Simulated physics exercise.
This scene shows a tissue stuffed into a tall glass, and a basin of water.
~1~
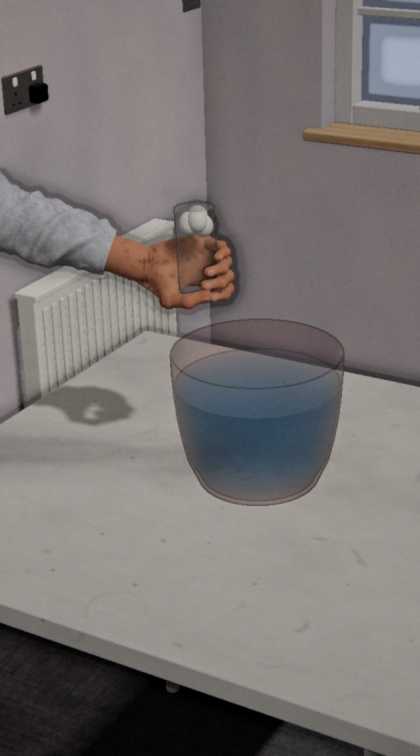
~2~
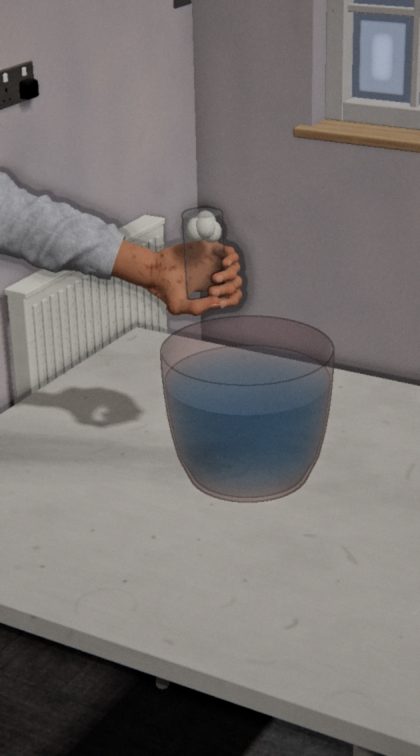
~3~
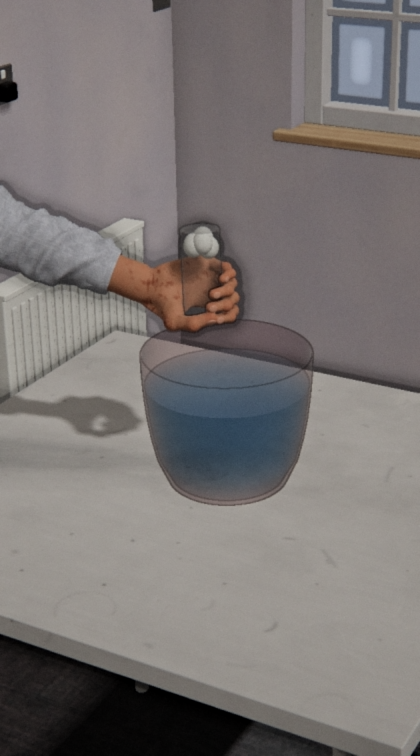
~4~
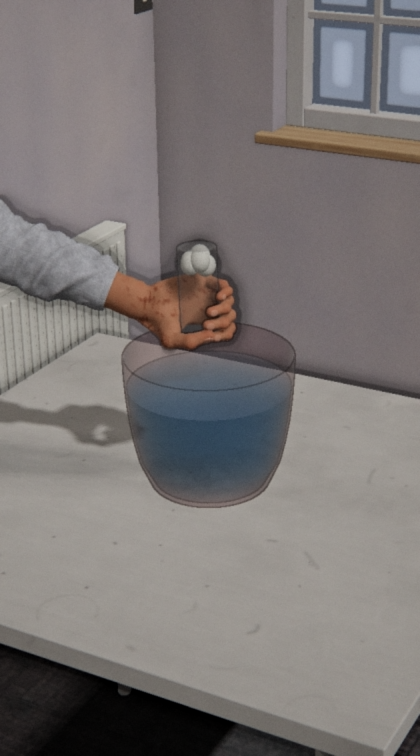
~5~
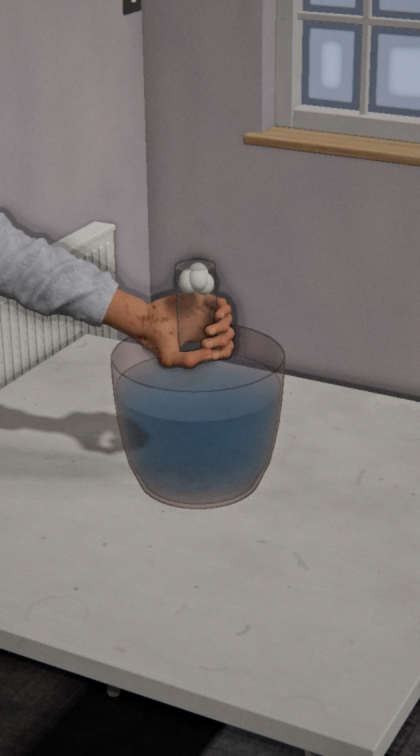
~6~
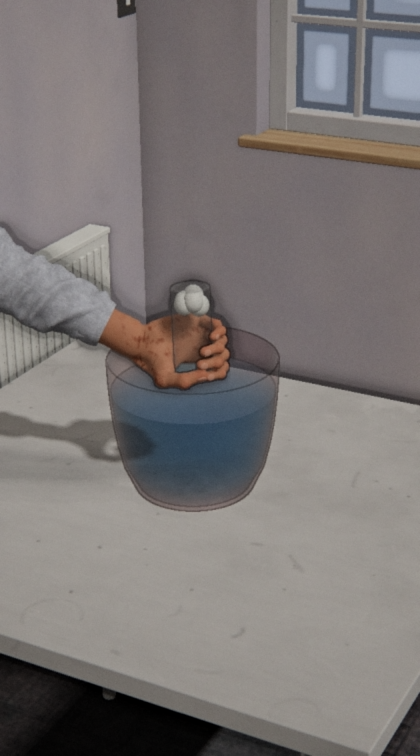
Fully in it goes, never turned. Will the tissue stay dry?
Yes.
A moment on, the tall glass enters the water.
Further on, air is trapped inside and holds the level down.
When it is over, the tall glass is under, still full of air, and the tissue is dry.
